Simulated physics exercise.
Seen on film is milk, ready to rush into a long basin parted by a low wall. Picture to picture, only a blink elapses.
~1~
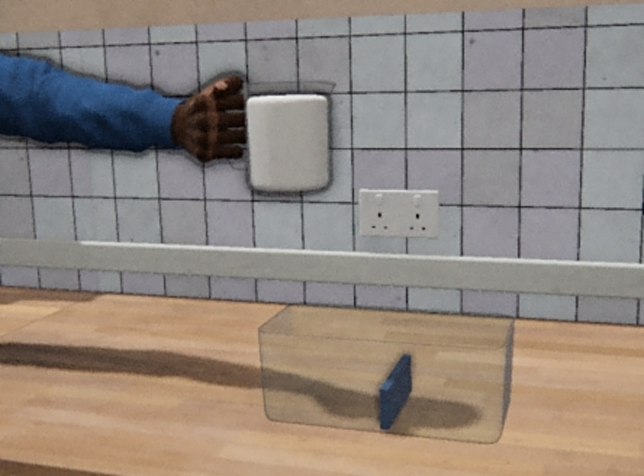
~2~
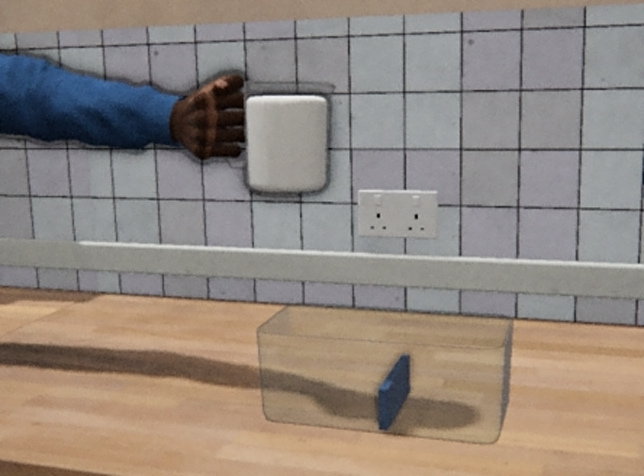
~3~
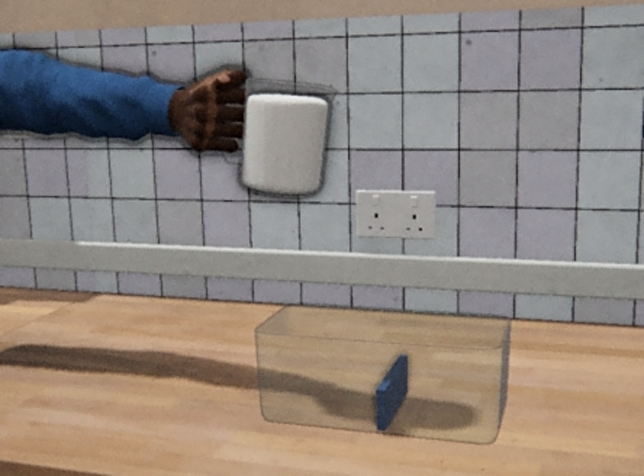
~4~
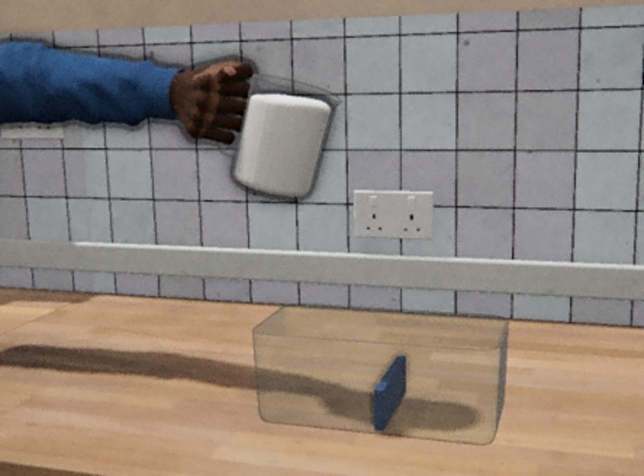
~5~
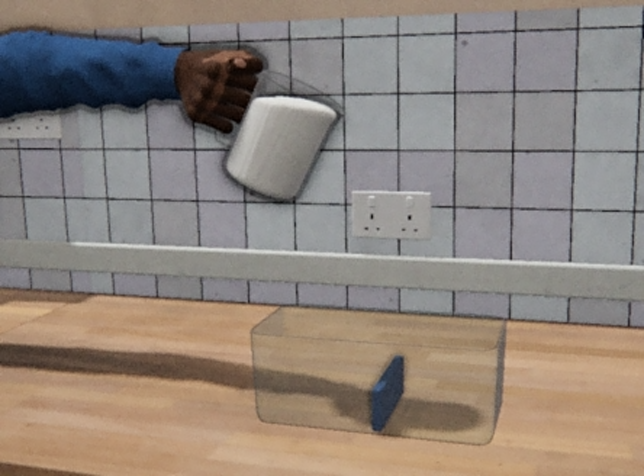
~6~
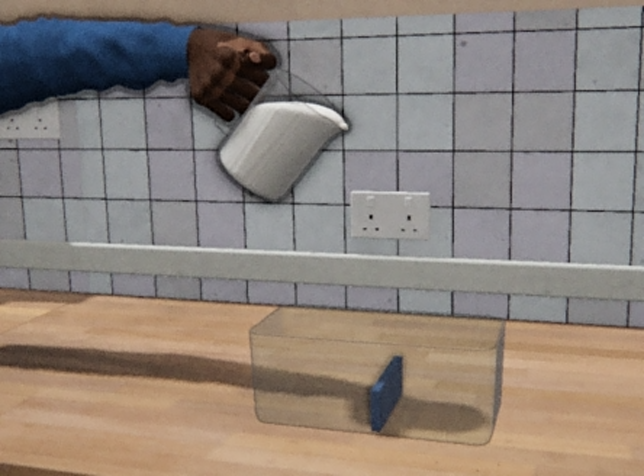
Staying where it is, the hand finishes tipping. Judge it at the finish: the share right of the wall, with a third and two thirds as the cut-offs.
At the finish, the right of the wall has over two thirds.
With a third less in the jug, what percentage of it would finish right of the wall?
Near 70 in a hundred.
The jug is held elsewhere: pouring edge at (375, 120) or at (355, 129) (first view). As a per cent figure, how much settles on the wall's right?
First place gives some 85 %, second place some 85 %.
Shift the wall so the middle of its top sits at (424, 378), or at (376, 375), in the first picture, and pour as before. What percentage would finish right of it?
The first gives 25 %, the second 85 %.
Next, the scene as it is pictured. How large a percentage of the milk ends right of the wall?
It works out to around 85 percent.
A moment on, the jug is tipped right over and 52 per cent is still to pour, 0 is left of the wall and 4 right of it.
Next, the jug is tipped right over and 13 per cent is still to pour, 7 is left of the wall and 49 right of it.
Then the jug is tipped right over and 2 per cent is still to pour, 8 is left of the wall and 77 right of it.
Later the jug is tipped right over and 0 per cent is still to pour, 12 is left of the wall and 83 right of it.
At rest 12 per cent lies left of the wall, 84 right of it and 5 outside.
